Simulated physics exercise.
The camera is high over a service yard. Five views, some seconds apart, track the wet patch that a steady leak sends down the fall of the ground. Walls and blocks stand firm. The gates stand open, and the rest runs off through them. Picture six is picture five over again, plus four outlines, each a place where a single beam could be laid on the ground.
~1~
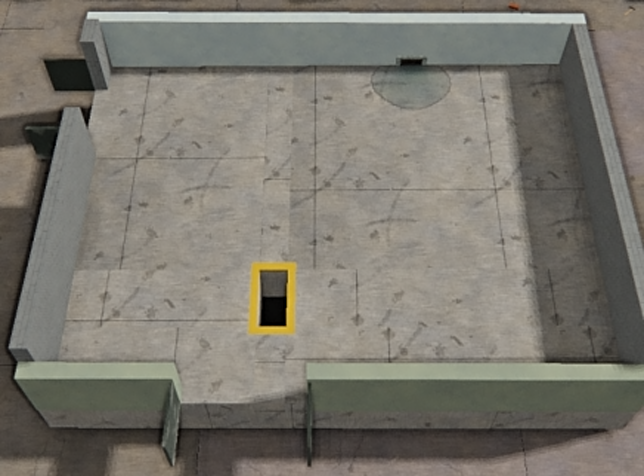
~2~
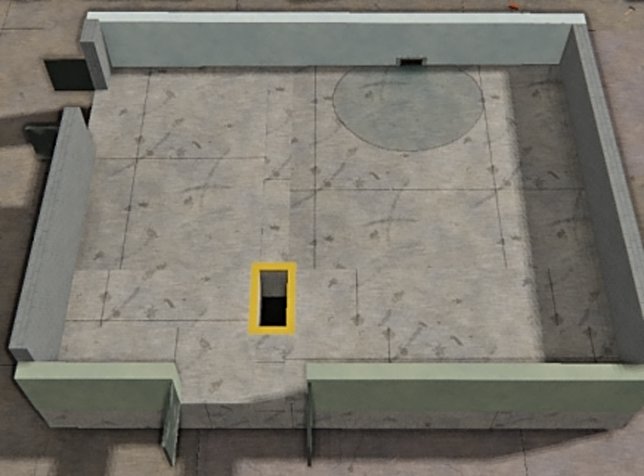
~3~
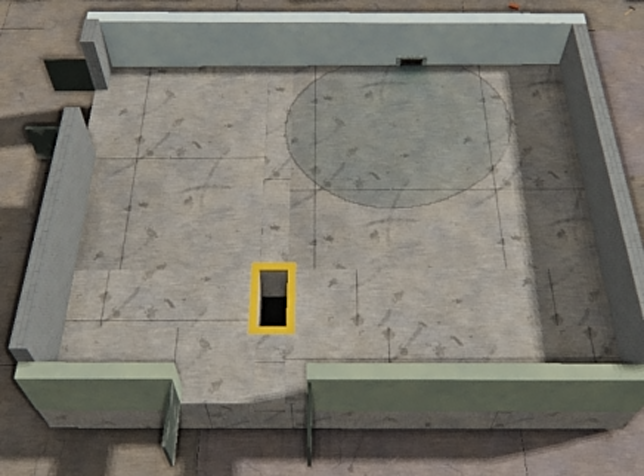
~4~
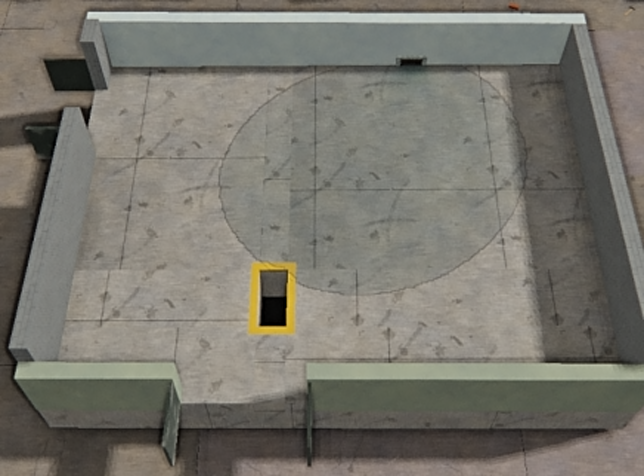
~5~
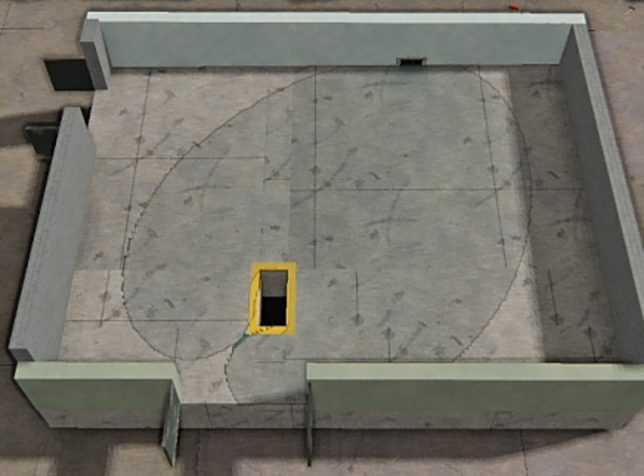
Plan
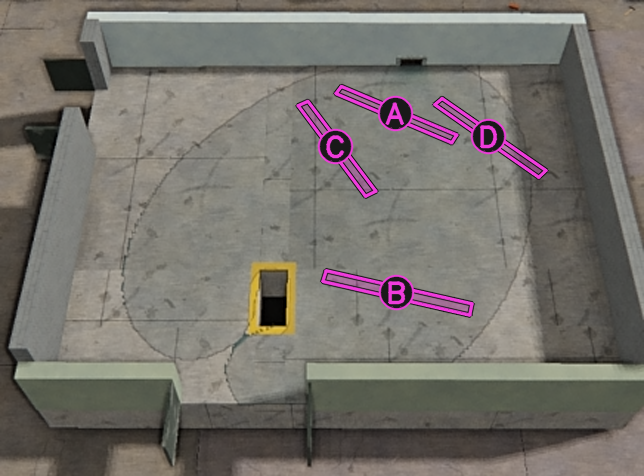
At first, a small damp patch spreads from a dark opening in the back wall of a walled concrete yard with open gates. It widens into a large rounded sheet across the floor, then reaches the yellow-edged pit and surrounds it, with water entering the pit as the wet area extends left and toward the front.
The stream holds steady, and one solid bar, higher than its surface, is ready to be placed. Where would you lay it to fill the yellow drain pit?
Use place B.
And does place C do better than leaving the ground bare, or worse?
It is worse.
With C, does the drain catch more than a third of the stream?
No.
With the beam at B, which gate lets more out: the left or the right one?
More leaves on the right.
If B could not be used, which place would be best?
D it is.
On the marked copy, A from (338, 90) to (454, 138); B from (324, 276) to (470, 309); C from (303, 103) to (370, 193); D from (438, 101) to (542, 173).
Choosing A, about 15 % of the stream goes into the yellow drain pit, about 81 % out by the gates.
Choosing B, about 33 % of the stream goes into the yellow drain pit, about 63 % out by the gates.
Choosing C, about 18 % of the stream goes into the yellow drain pit, about 75 % out by the gates.
Choosing D, about 24 % of the stream goes into the yellow drain pit, about 72 % out by the gates.
